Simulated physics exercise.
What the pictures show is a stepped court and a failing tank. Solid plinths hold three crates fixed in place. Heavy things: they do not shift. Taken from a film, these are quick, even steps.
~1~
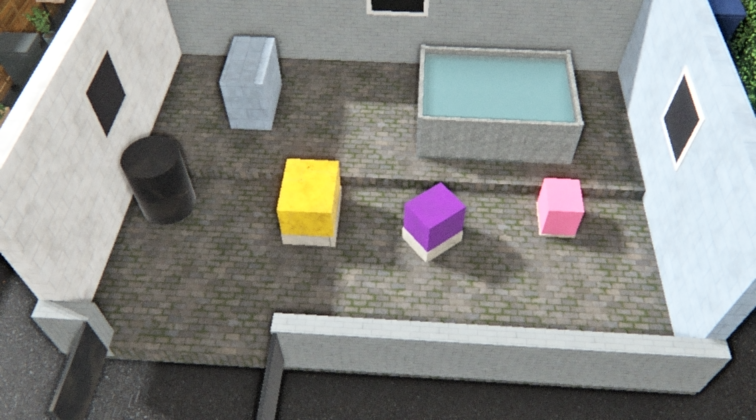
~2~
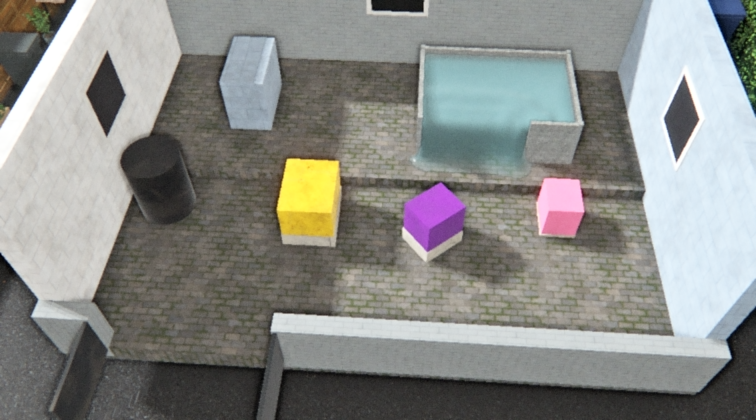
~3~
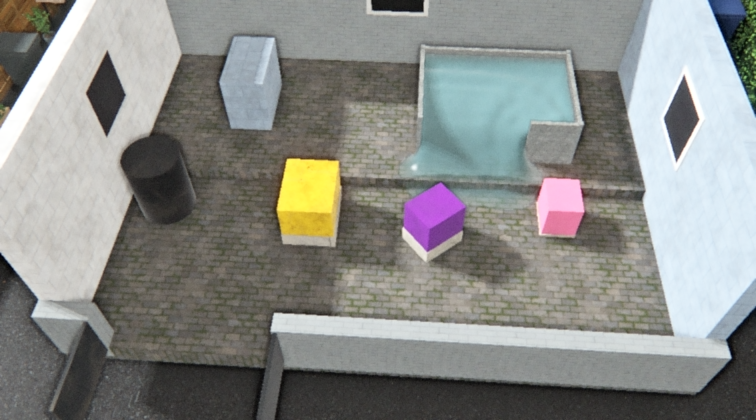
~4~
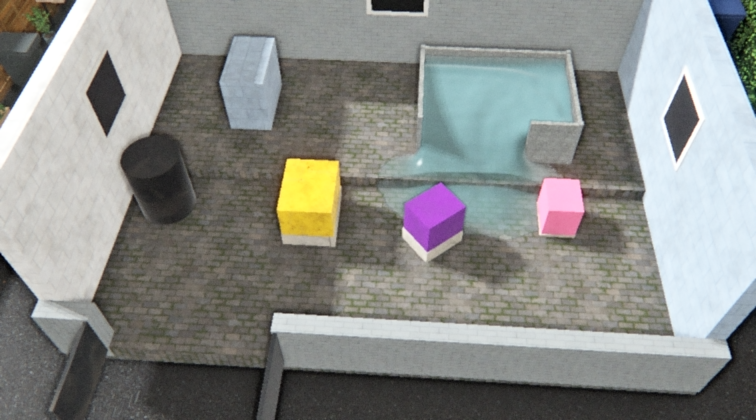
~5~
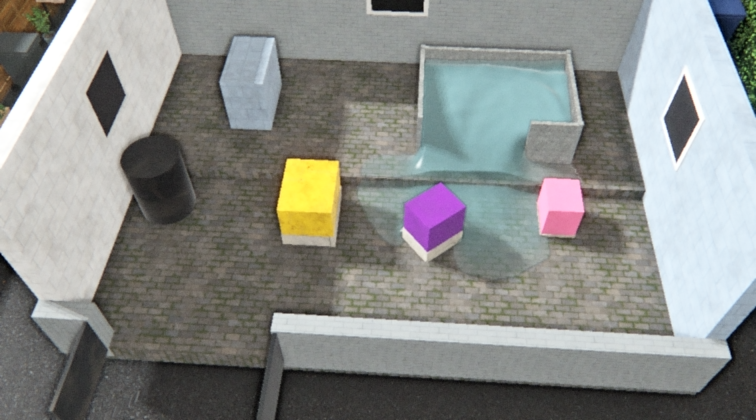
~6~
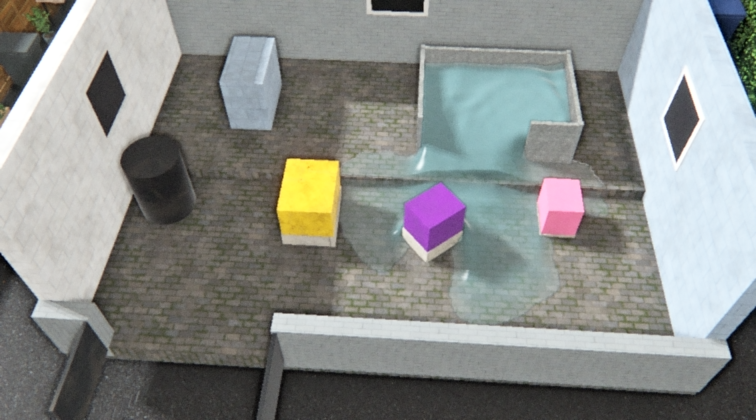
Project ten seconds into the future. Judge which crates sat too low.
The purple crate was too low. The yellow crate was too low. The pink crate was too low.
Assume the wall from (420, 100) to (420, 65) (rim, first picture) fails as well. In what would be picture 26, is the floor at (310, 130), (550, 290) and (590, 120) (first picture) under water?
First: Reached by the flood. Second: Spared by the leak. Third: Spared by the leak.
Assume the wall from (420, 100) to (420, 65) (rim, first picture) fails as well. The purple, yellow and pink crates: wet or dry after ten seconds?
Purple: Not flooded; yellow: Not flooded; pink: Not flooded.
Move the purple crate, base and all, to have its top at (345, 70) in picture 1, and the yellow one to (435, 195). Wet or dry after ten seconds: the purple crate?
Note: The purple crate stays out of reach.
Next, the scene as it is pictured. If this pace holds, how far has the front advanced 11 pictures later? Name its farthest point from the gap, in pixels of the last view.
Roughly (177, 334).
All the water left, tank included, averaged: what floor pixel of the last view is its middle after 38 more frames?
Centre of mass: Roughly (443, 237).
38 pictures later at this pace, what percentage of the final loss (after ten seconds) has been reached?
Share gone: About 50 %.
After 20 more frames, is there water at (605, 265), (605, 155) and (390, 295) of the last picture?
In turn: Covered, wet, flooded.
A moment on, water covers 30 % of the floor; the purple crate water round its plinth, the yellow crate water round its plinth, the pink crate water round its plinth.
Next, water covers 40 % of the floor; the purple crate water round its plinth, the yellow crate water round its plinth, the pink crate water round its plinth.
Then, water covers 55 % of the floor; the purple crate water round its plinth, the yellow crate water round its plinth, the pink crate water round its plinth.
Later, water covers 60 % of the floor; the purple crate water round its plinth, the yellow crate water round its plinth, the pink crate water round its plinth.
In the end, water covers 70 % of the floor; the purple crate was topped, the yellow crate was topped, the pink crate was topped.
